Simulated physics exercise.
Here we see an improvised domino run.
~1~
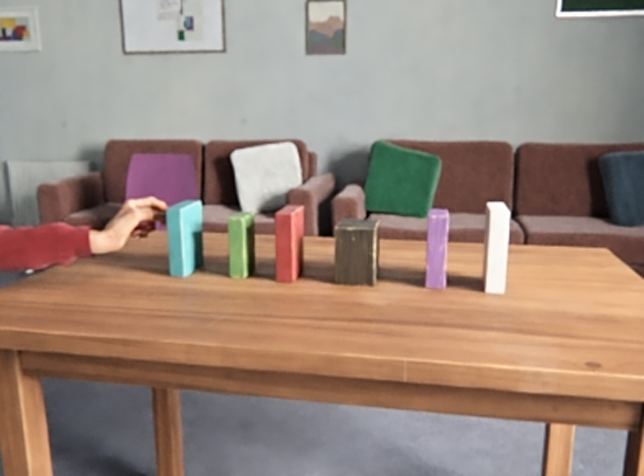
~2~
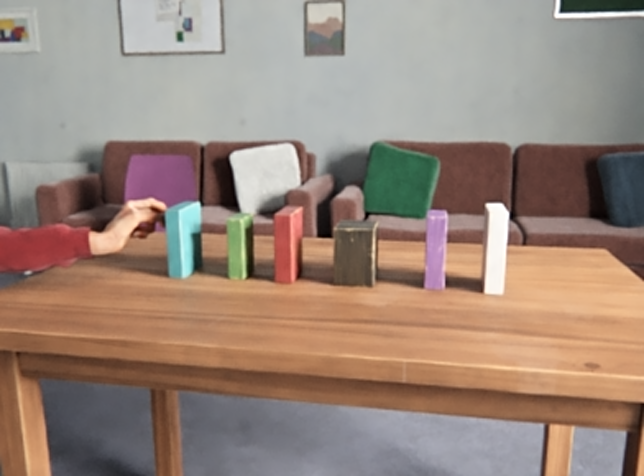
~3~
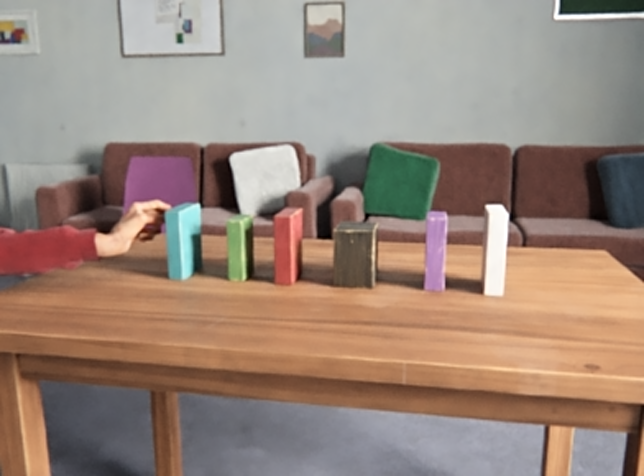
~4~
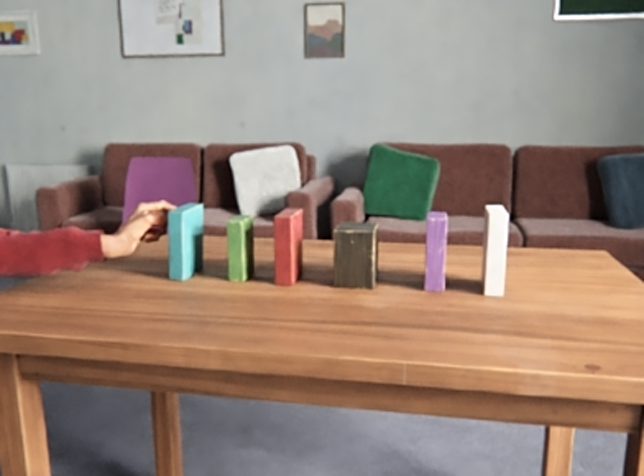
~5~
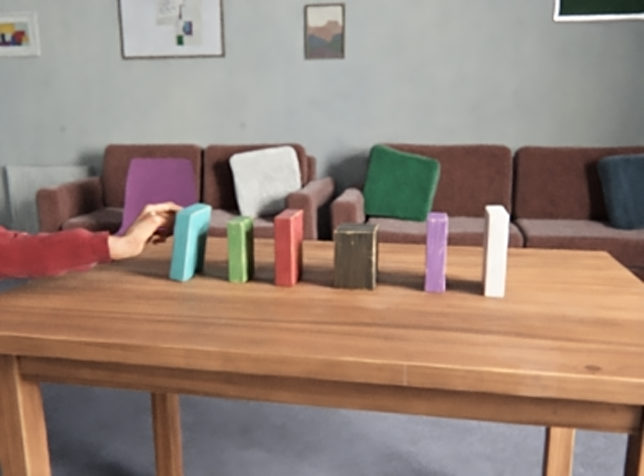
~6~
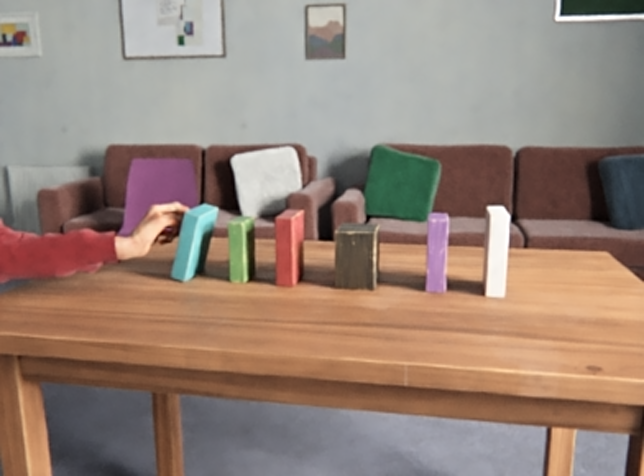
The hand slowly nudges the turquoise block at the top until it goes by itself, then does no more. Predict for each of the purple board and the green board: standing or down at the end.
Purple board: Standing; green board: Down.
Then, 0.20 s after the last picture, turquoise block 44° over; green board tipped 6° from how it was near (245, 248).
Then, 0.30 s after the last picture, turquoise block 63° over; green board tipped 34° from how it was near (261, 250).
Then, 0.40 s after the last picture, turquoise block 68° over; green board tipped 44° from how it was near (265, 252); red board tipped 14° from how it was.
Then, 0.50 s after the last picture, turquoise block 71° over; green board tipped 56° from how it was near (271, 257); red board tipped 33° from how it was.
At rest, tipped over on the table, green board and red board; left askew, black block; purple board in place. Seen from the same camera at the end, purple board near (437, 252), green board near (273, 258).
